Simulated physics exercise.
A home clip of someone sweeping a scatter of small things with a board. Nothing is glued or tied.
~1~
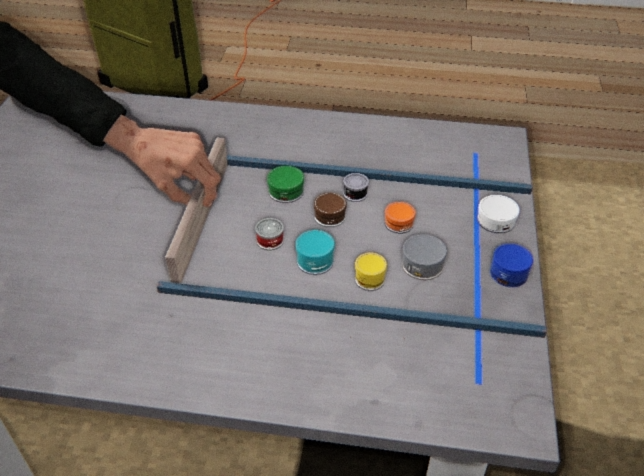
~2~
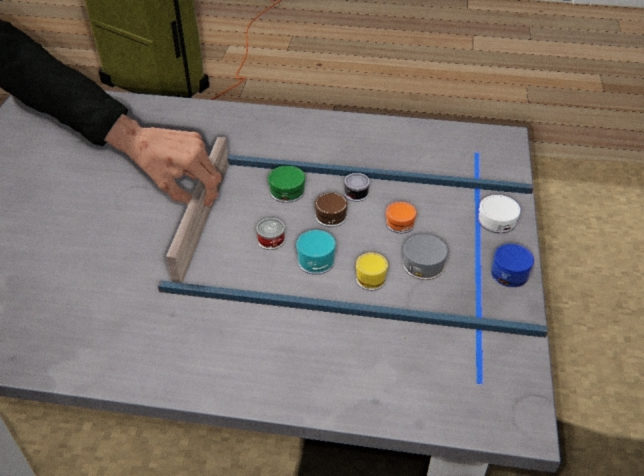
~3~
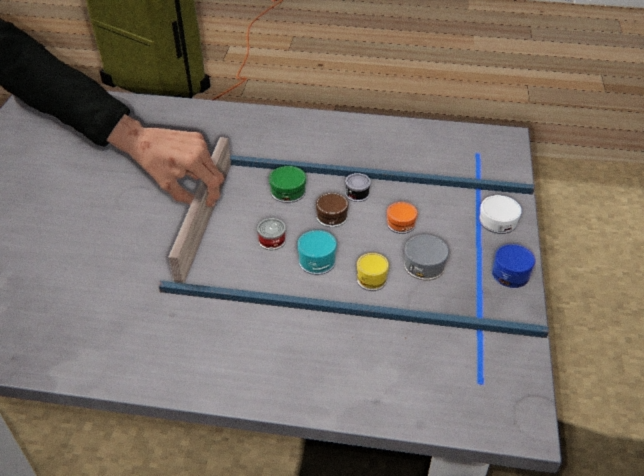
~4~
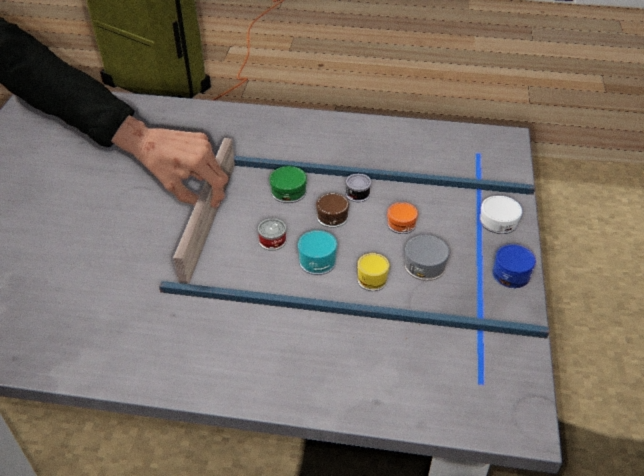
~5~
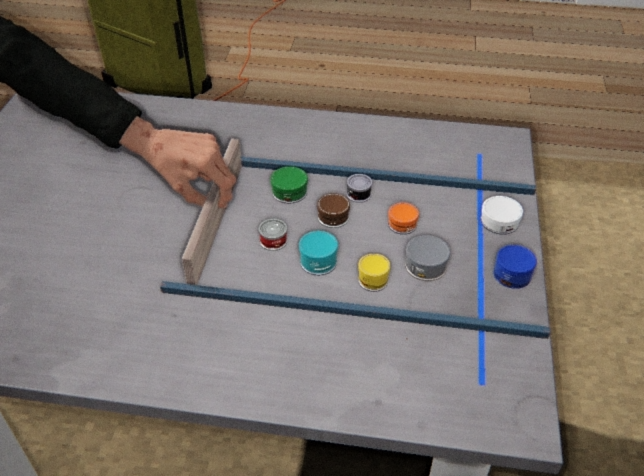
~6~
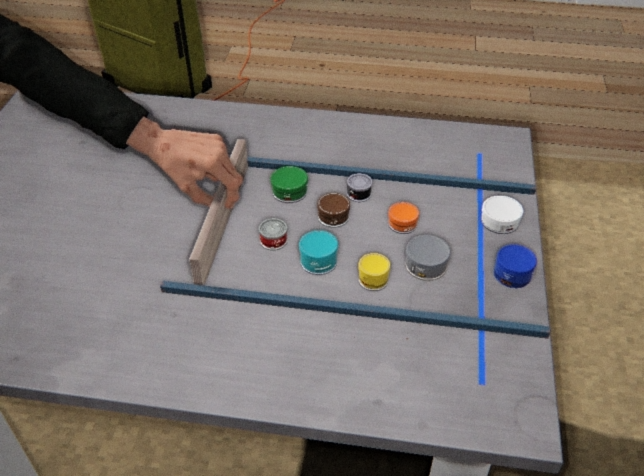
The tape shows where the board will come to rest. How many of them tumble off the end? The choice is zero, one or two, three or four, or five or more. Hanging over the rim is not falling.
The number that fall off is one or two.
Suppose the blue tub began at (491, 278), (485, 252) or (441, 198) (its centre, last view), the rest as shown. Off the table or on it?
In turn it holds on; is lost; holds on.
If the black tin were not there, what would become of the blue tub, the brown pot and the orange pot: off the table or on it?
The blue tub goes over, the brown pot survives, the orange pot survives.
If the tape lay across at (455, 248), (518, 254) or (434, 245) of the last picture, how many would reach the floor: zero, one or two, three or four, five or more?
Taking them in turn, not one; at least five; none.
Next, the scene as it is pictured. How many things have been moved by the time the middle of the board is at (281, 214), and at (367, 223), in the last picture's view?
The counts are 2 and 7.
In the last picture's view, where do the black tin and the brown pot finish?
About (518, 195), and the other about (498, 233).
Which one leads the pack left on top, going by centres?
It is the white tin.
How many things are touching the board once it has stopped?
It touches 5.
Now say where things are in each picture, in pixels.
Blue tub (511, 266); white tin (498, 214); grey tin (424, 257); board (200, 207); tape (477, 250), in the first picture.
White tin (499, 214); brown pot (331, 210), in the second picture.
Grey tin (426, 257); orange pot (402, 218), in the third picture.
Blue tub (514, 267); green pot (288, 185), in the fourth picture.
White tin (501, 215); yellow pot (374, 273), in the fifth picture.
Blue tub (515, 267); white tin (501, 215); grey tin (427, 258); board (222, 208); tape (481, 250), in the sixth picture.
Soon after, none off yet; blue tub at rest near (515, 267); white tin at rest near (501, 215); grey tin at rest near (427, 258).
Then, none off yet; blue tub moving near (522, 268); white tin moving near (507, 214); grey tin moved about its own width near (483, 255).
At rest, the number that fall off is one or two; fallen, blue tub.
